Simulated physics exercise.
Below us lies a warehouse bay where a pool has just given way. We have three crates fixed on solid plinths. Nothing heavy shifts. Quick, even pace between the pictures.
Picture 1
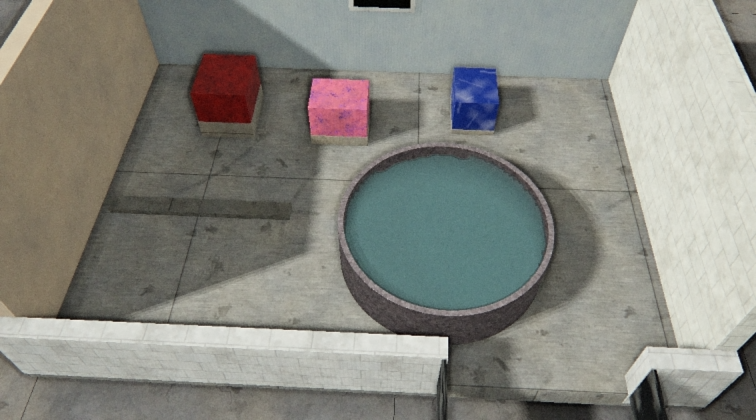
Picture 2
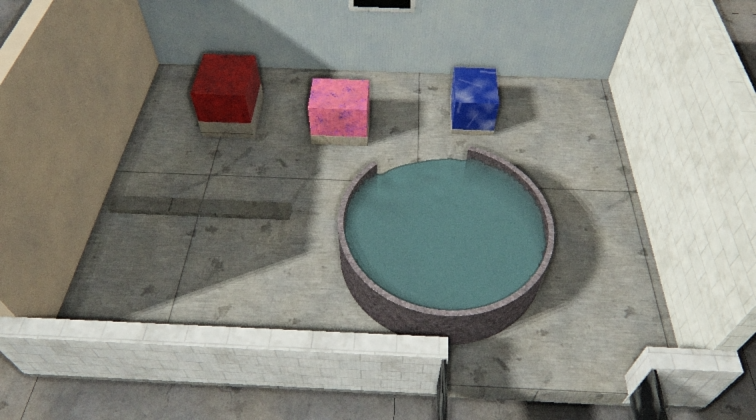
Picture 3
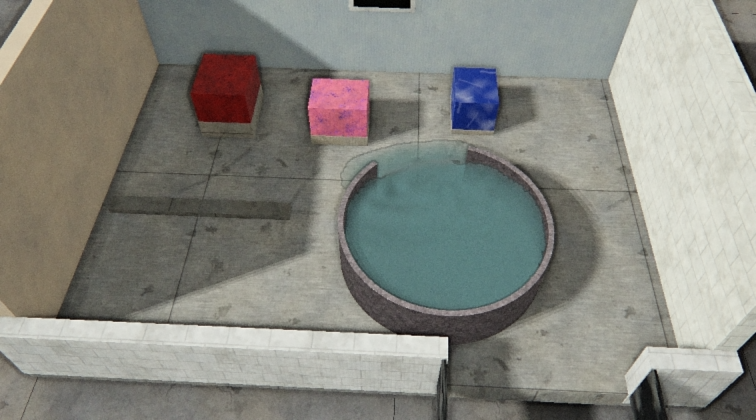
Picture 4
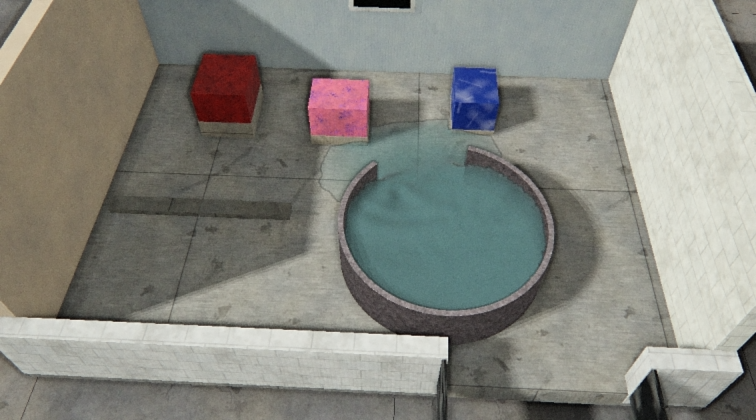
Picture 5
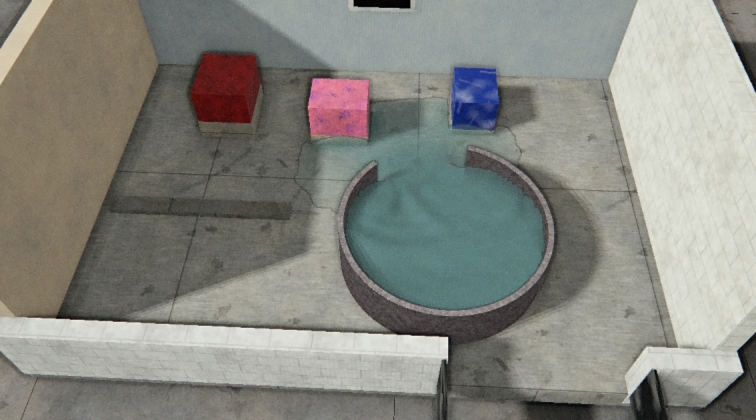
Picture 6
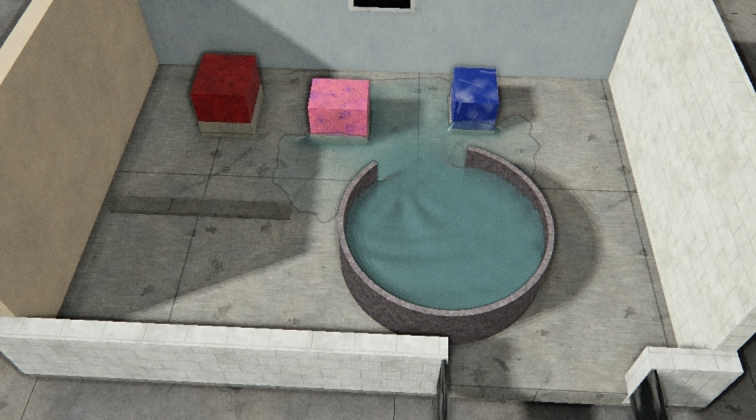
To begin with, a round pool of still water sits in a walled bay near a red, a pink and a blue block. A gap opens in the pool's far side, and water pours out, spreading across the floor in a widening sheet that reaches the pink and blue blocks.
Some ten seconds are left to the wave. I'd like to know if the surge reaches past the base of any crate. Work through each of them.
Here is how it goes: The pink crate is reached; the red crate is not reached; the blue crate is reached.
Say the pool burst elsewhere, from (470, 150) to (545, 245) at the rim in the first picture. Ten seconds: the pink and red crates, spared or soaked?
Pink crate: Untouched; red crate: Untouched.
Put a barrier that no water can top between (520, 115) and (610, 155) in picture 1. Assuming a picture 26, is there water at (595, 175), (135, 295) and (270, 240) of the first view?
Outcome by spot, in order - watered, unwatered, unwatered.
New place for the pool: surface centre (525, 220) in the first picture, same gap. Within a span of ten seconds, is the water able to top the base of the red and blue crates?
Red crate: Untouched; blue crate: Reached.
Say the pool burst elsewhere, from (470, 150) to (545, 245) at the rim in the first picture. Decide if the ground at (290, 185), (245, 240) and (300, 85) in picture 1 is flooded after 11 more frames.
First: Spared by the leak. Second: Spared by the leak. Third: Spared by the leak.
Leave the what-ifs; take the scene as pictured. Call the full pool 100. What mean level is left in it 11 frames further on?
Around 56 percent.
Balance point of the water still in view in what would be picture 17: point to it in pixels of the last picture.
I'd put my finger on (415, 191).
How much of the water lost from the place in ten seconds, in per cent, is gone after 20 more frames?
I'd put it at 0 per cent.
A moment on, water covers 25 % of the floor; the pink crate water round its plinth, the red crate water round its plinth, the blue crate water round its plinth.
Next, water covers 50 % of the floor; the pink crate water round its plinth, the red crate water round its plinth, the blue crate water round its plinth.
Then, water covers 60 % of the floor; the pink crate water round its plinth, the red crate water round its plinth, the blue crate water round its plinth.
Later, water covers 90 % of the floor; the pink crate water round its plinth, the red crate water round its plinth, the blue crate water round its plinth.
In the end, water covers 100 % of the floor; the pink crate was topped, the red crate stayed above the water, the blue crate was topped.
